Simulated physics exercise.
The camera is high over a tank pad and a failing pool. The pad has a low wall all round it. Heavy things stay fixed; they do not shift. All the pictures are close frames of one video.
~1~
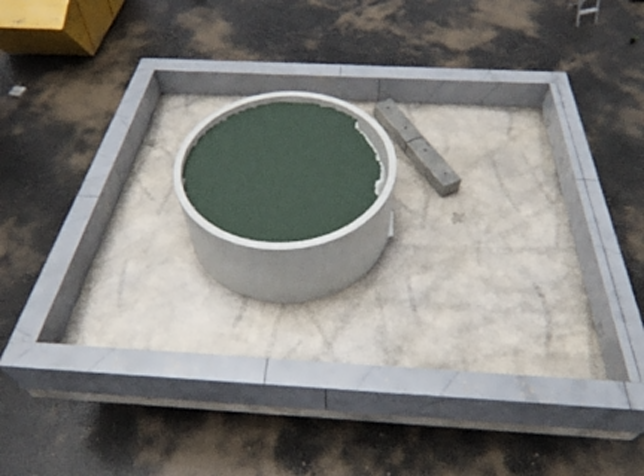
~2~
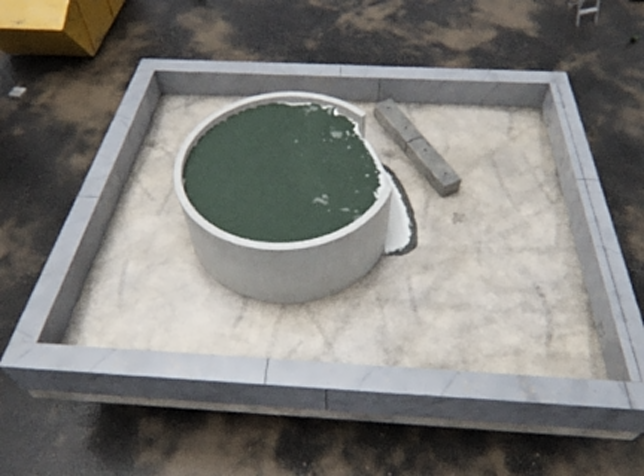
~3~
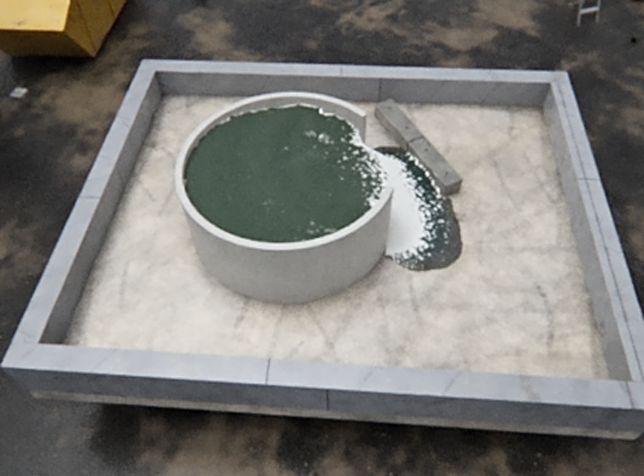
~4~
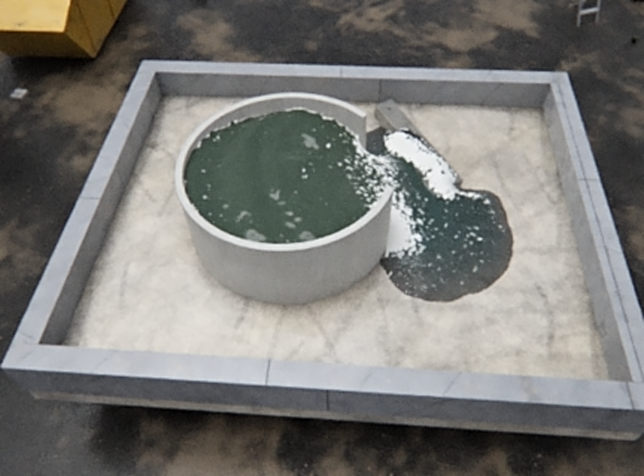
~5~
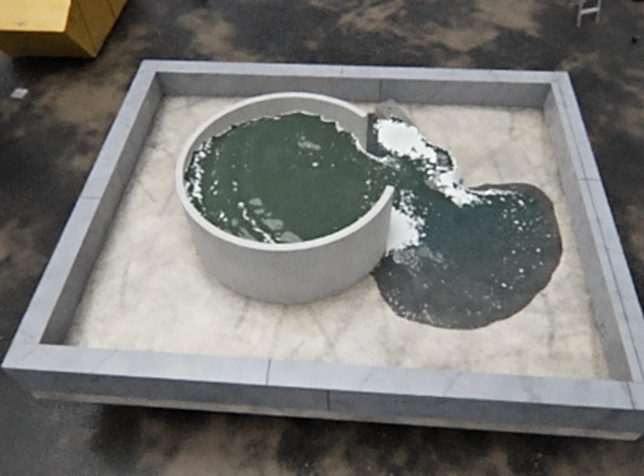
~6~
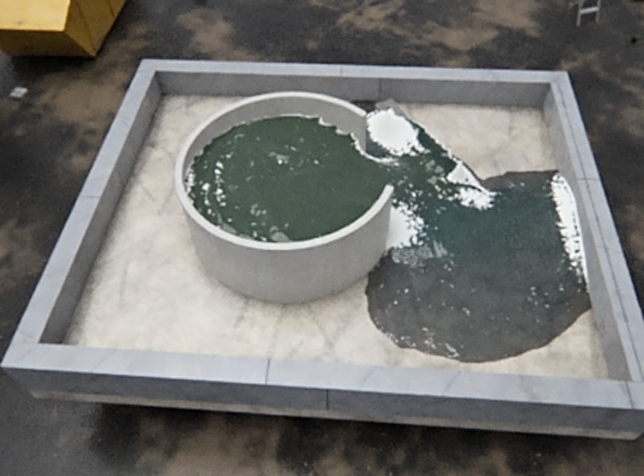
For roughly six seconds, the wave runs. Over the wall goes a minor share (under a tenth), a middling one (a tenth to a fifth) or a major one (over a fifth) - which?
Pretty clearly, it's a minor loss, not up to a tenth.
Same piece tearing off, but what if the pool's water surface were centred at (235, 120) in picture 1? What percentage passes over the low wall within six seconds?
I'd say roughly 0 percent of it.
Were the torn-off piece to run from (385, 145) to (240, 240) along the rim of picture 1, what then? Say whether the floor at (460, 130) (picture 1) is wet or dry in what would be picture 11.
Untouched.
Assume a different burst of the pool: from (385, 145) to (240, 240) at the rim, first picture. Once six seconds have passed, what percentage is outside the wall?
Close to 8 percent, I'd say.
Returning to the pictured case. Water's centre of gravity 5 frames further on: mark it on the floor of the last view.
Roughly (363, 212).
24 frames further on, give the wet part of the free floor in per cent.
That's roughly 100 per cent.
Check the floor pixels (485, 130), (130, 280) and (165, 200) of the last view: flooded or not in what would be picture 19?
One after the other: Awash, not flooded, not flooded.
A moment on, water covers 40 % of the floor; the low wall has let 0 % over.
Next, water covers 45 % of the floor; the low wall has let 0 % over.
Then, water covers 60 % of the floor; the low wall has let 1 % over.
Later, water covers 85 % of the floor; the low wall has let 2 % over.
In the end, water covers 80 % of the floor; the low wall has let 2 % over.
